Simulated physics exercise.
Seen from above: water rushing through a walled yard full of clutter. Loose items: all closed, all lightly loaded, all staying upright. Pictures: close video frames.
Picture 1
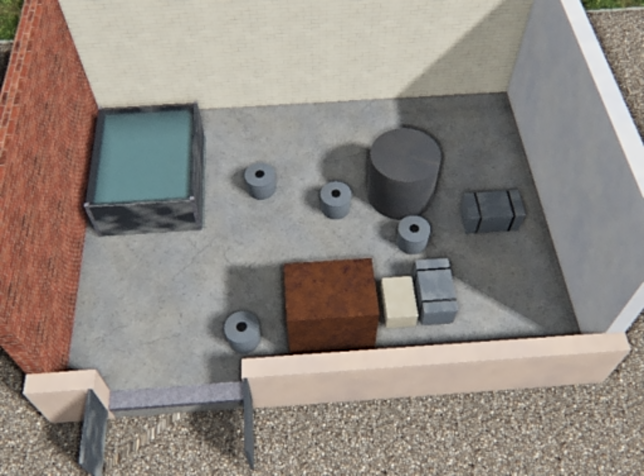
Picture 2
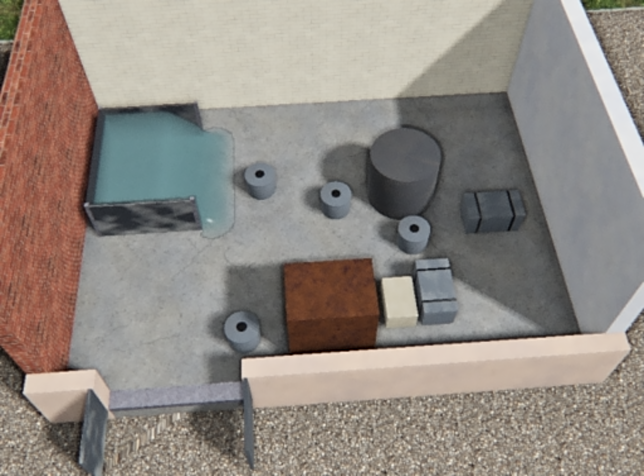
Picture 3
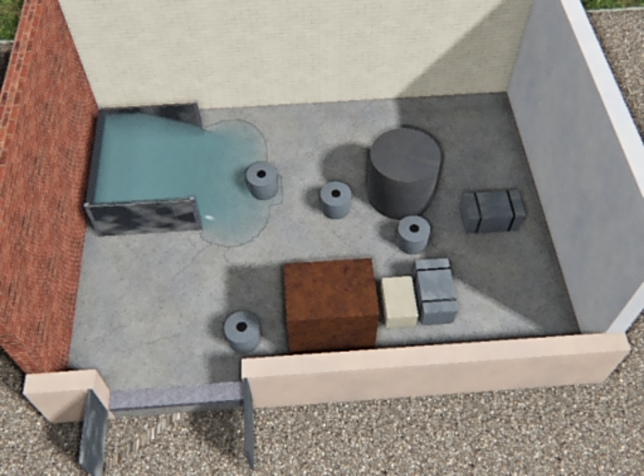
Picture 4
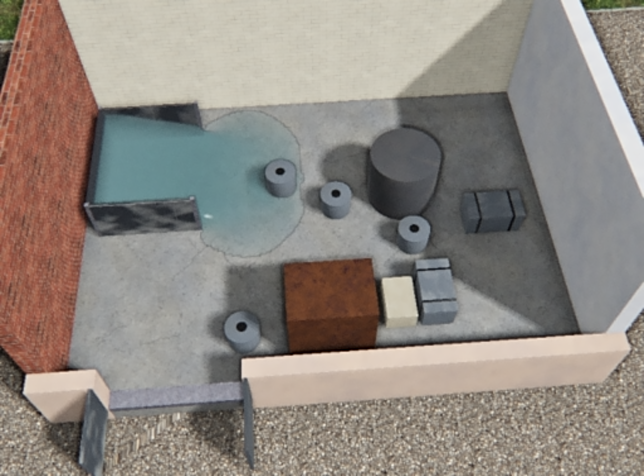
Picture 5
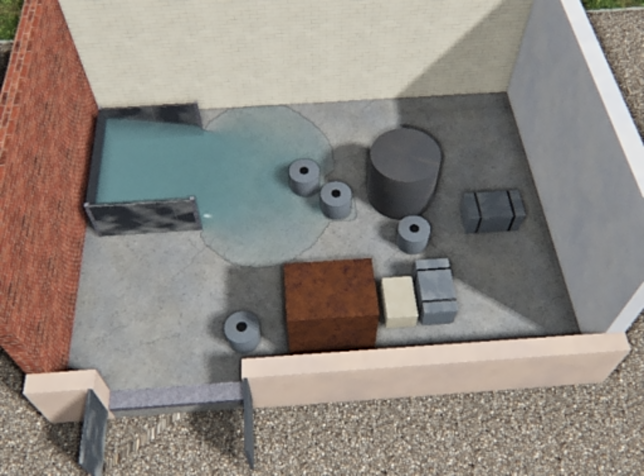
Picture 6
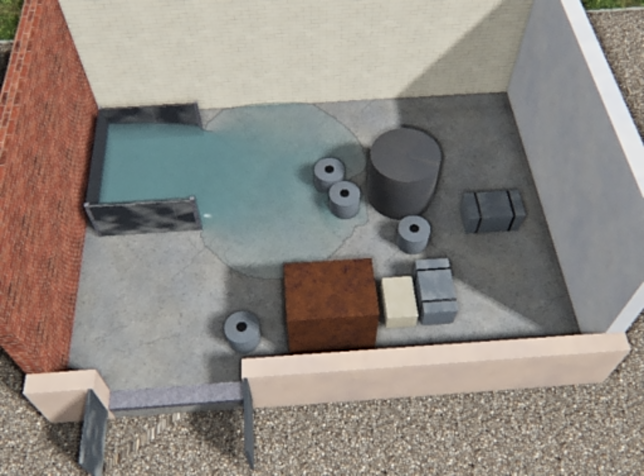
Walled yard with water spreading rightward from an open-sided tank, pushing one small grey tub along, then nudging a second.
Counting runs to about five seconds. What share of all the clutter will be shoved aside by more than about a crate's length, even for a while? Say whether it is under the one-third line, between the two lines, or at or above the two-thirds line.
I expect the share pushed well aside to be two thirds or higher.
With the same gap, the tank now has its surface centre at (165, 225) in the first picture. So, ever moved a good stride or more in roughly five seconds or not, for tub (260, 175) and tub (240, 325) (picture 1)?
Made the full stretch, then stopped short.
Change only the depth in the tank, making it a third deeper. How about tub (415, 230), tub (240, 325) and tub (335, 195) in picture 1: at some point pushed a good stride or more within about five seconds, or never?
Taking each in turn, the answer is did it, came up short, did it.
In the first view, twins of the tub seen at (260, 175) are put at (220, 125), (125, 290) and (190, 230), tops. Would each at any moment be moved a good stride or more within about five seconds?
One by one: Knocked well away; hardly budges; hardly budges.
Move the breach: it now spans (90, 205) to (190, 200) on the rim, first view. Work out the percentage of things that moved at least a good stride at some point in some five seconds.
10 % or thereabouts.
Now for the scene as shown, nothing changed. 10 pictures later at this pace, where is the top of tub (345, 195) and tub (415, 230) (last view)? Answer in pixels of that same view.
Approximately (448, 256), and approximately (490, 235).
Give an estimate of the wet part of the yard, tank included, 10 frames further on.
Reading: About 65 %.
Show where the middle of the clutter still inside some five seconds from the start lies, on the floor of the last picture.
Estimate: Close to (453, 309) px.
A moment on, 1 of 7 are well off their spots; 2 afloat.
Next, 3 of 7 are well off their spots; 2 afloat.
Later, 5 of 7 are well off their spots; 3 afloat.
In the end, 6 of 7 are well off their spots, and 6 have been at some point; 4 afloat.
